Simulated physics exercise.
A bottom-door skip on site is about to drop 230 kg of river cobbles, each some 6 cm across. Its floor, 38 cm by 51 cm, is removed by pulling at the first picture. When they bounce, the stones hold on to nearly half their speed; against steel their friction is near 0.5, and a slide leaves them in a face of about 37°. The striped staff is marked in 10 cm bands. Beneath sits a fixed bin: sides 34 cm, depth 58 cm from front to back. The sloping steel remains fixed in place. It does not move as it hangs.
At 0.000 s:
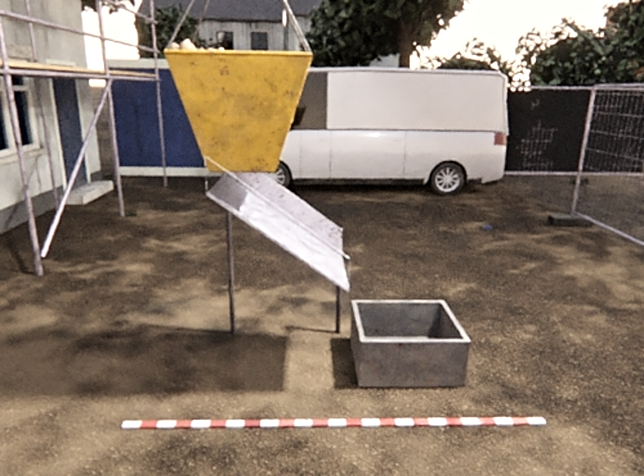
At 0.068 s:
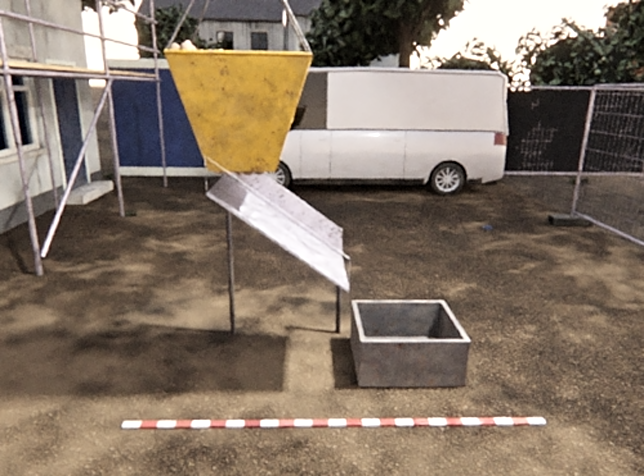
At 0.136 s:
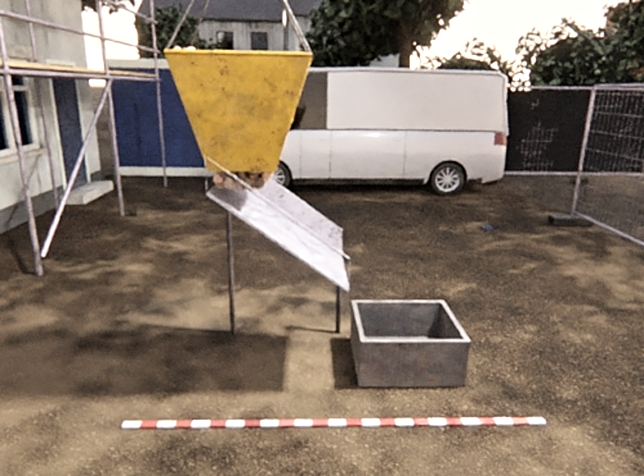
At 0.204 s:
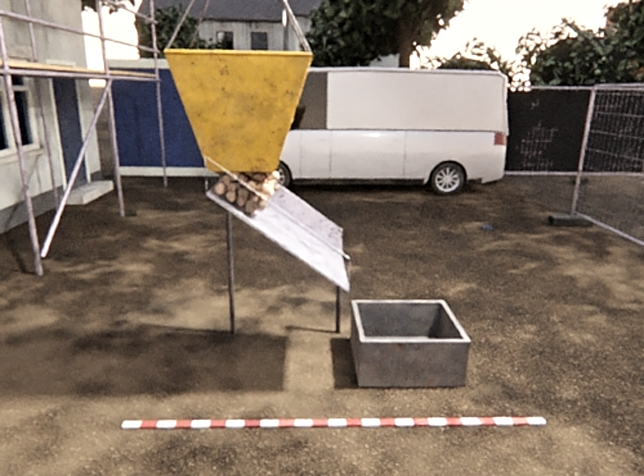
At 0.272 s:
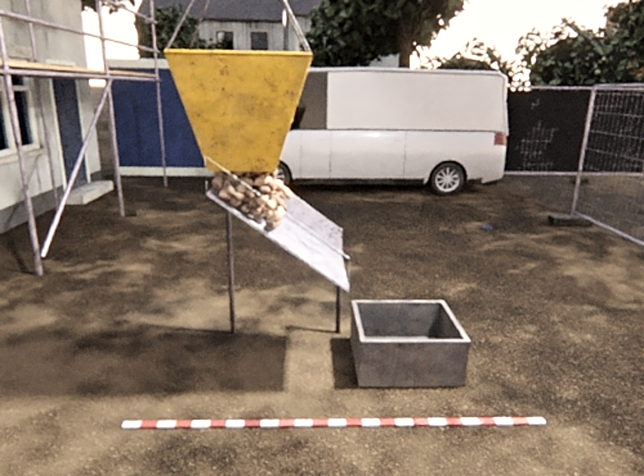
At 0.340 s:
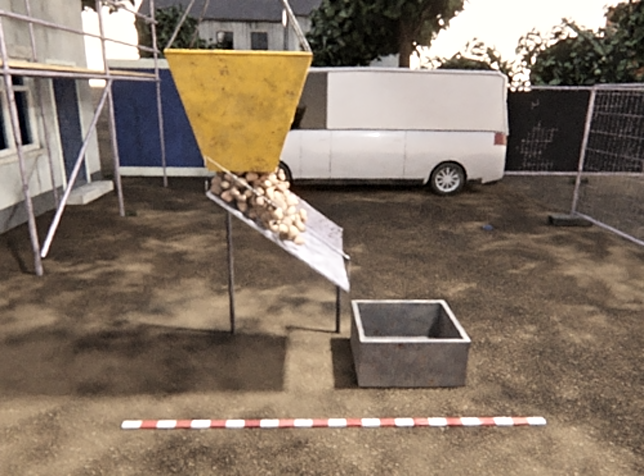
We see a yellow skip hanging above a tilted metal sheet in a yard with a parked white van; the pale stones at its rim sink from view, then rounded cobbles emerge underneath and spread partway down the slope.
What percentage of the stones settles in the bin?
85 %.
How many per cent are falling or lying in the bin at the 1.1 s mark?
At that moment: About 35 %.
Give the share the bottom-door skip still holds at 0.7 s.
Some 40 per cent is still held.
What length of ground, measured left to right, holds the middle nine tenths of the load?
I'd say close to 70 cm, left to right.
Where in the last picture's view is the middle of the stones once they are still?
I'd point to somewhere near (408, 337).
After 0.7 s, 41 % in the bottom-door skip, 47 % on the steel, 5 % falling or lying left of the bin, 7 % falling or lying in the bin; the stones farthest right are at (409, 332).
After 1.1 s, 10 % in the bottom-door skip, 48 % on the steel, 7 % falling or lying left of the bin, 34 % falling or lying in the bin, 2 % falling or lying beside or right of the bin; the stones farthest right are at (461, 346).
After 1.7 s, 0 % in the bottom-door skip, 18 % on the steel, 4 % falling or lying left of the bin, 73 % falling or lying in the bin, 5 % falling or lying beside or right of the bin; the stones farthest right are at (526, 355).
After 2.6 s, 0 % in the bottom-door skip, 1 % falling or lying left of the bin, 86 % falling or lying in the bin, 14 % falling or lying beside or right of the bin; the stones farthest right are at (613, 390).
After 4.5 s, 0 % in the bottom-door skip, 1 % left of the bin, 85 % in the bin, 14 % beside or right of the bin; the stones farthest right are at (611, 382).
